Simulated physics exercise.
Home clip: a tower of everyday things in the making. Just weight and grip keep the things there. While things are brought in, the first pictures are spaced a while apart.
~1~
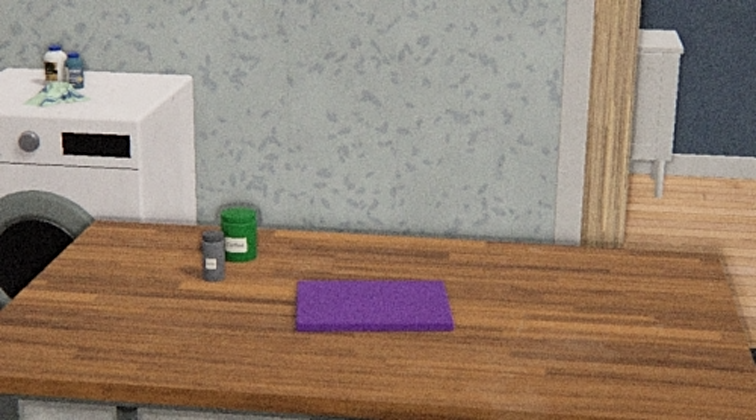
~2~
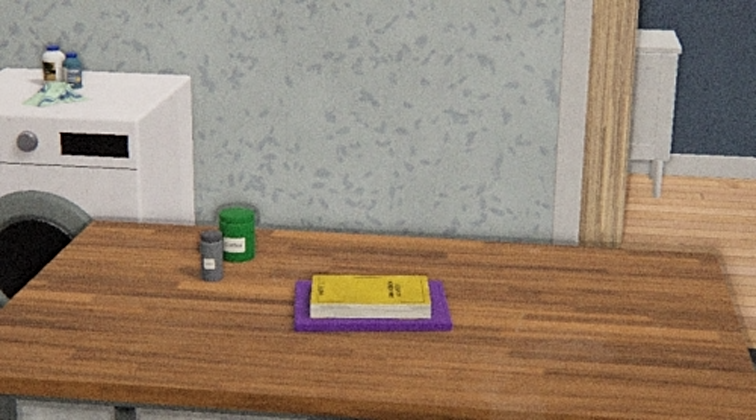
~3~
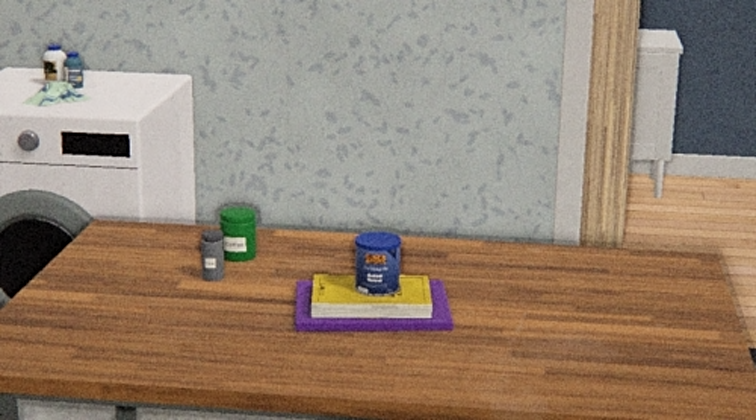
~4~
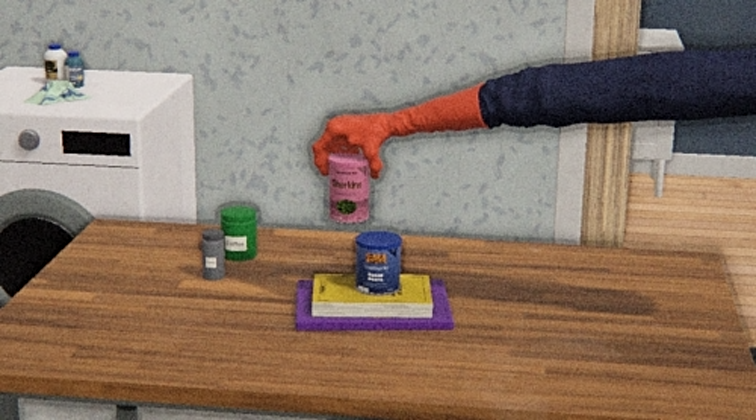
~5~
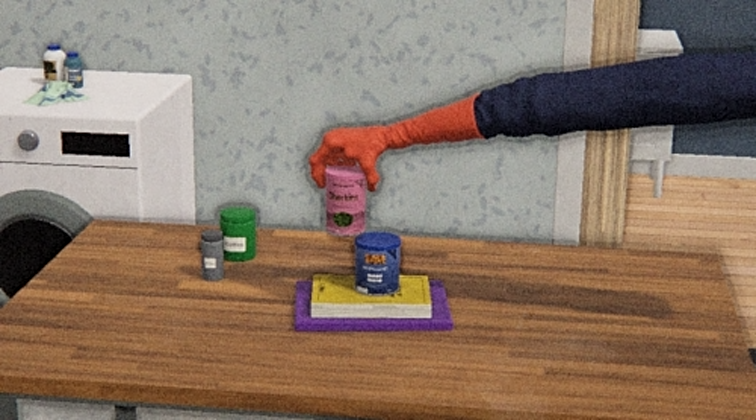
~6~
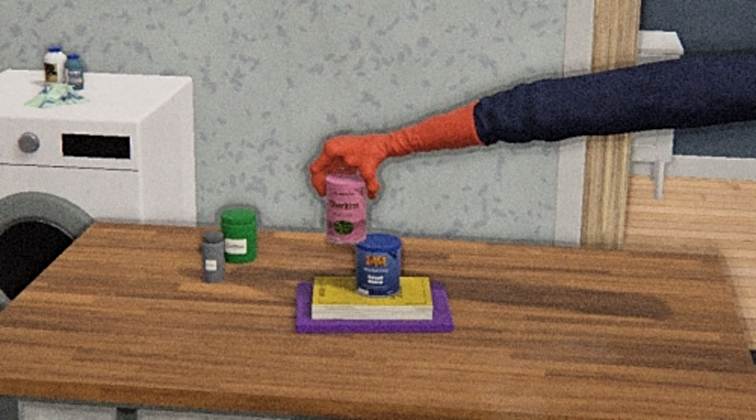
Red-gloved hand lowering a pink tin onto a blue pot, after a yellow book and the pot appear stacked on a purple block.
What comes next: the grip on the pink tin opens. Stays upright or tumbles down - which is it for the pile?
The pile tumbles down.
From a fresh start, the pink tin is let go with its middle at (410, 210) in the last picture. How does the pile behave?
Result: Pile toppled.
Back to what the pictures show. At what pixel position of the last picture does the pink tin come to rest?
Around (205, 284).
Then, 0.30 s past the last view, pink tin now fallen.
Then, 0.50 s past the last view, things are still on the move.
Then, 0.60 s past the last view, as before.
Then, 1.50 s past the last view, nothing new.
Finally, fallen, pink tin; the other 5 still in place. Final places as the last picture's camera would see them, pink tin near (205, 284). The pile loses its balance.
